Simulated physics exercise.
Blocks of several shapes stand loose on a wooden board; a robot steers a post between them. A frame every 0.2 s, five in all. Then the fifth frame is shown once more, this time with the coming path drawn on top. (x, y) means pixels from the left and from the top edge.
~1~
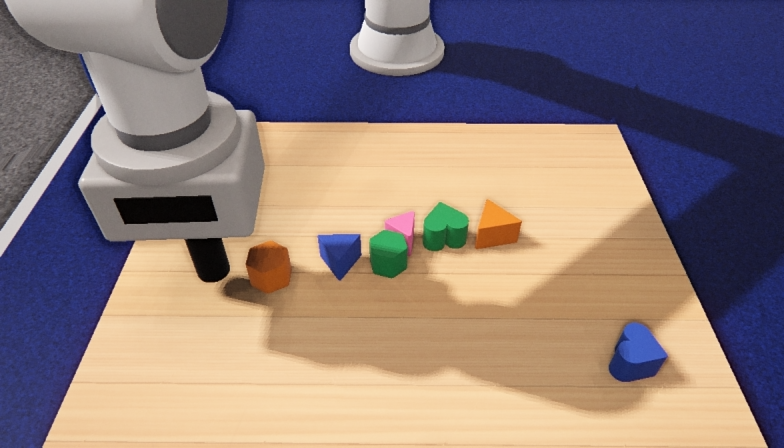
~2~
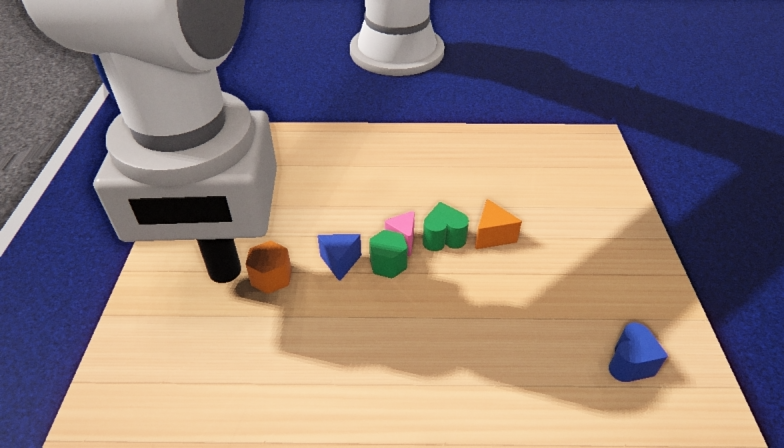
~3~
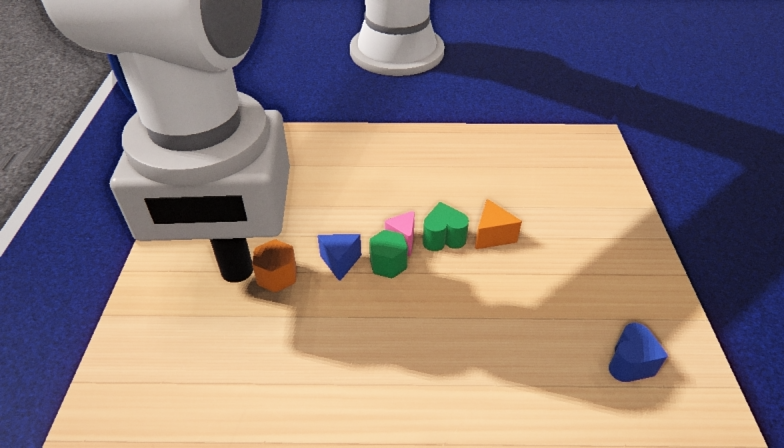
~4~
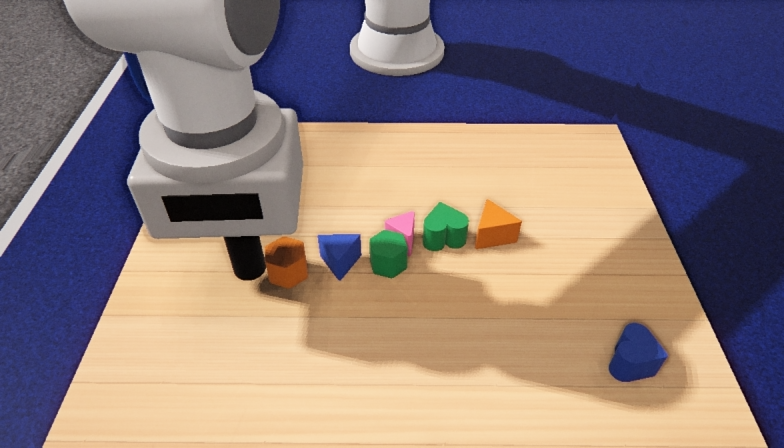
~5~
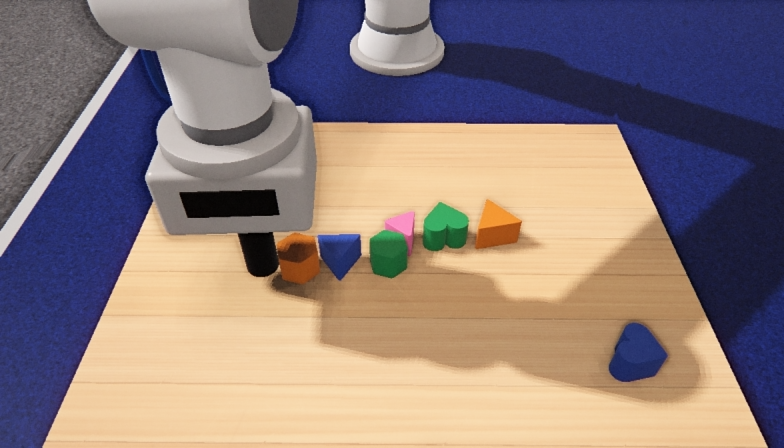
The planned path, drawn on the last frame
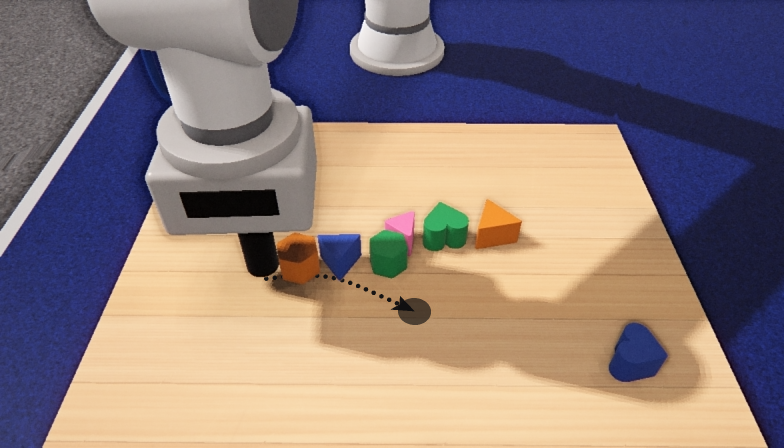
In the video, a robot arm moves its black post rightward over a wooden board with colored blocks, reaching an orange hexagonal block and pushing it a short way right, close to a blue triangular block, while the others stay still.
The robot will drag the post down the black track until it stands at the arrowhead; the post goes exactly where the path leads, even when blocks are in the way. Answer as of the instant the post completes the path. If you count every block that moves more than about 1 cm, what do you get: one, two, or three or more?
Moved: Exactly two.
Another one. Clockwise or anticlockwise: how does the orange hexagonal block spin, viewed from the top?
It ends up turned anticlockwise.
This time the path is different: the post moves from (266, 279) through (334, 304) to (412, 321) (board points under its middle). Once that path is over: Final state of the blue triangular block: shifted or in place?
Gets moved.
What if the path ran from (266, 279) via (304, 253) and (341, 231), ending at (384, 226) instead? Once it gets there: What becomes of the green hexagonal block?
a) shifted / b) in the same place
Correct choice: A.
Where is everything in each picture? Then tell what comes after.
Post's lower end at (214, 271); orange hexagonal block at (267, 256); blue triangular block at (339, 243); green hexagonal block at (388, 243); pink triangular block at (403, 222), in the first frame.
Post at (225, 271); blocks still, in the second frame.
Post at (238, 271); orange hexagonal block at (273, 255), in the third frame.
Post at (250, 269); orange hexagonal block at (284, 251), in the fourth frame.
Post at (263, 266); orange hexagonal block at (297, 247); blue triangular block at (339, 243); green hexagonal block at (388, 243); pink triangular block at (403, 222), in the fifth frame.
Drawn move, from (266, 279) through (319, 276) and (367, 290) to (414, 311).
What follows on the original path. One third of the way, post at (318, 263); orange hexagonal block at (338, 233), turned 50° anticlockwise; blue triangular block at (370, 225), turned 30° clockwise.
Two thirds of the way, post at (367, 277); orange hexagonal block at (342, 232), turned 55° anticlockwise; blue triangular block at (373, 224), turned 25° clockwise; pink triangular block at (408, 219).
At the end, post at (415, 299); orange hexagonal block at (342, 232), turned 55° anticlockwise; blue triangular block at (373, 224), turned 25° clockwise; green hexagonal block still; pink triangular block at (408, 219).
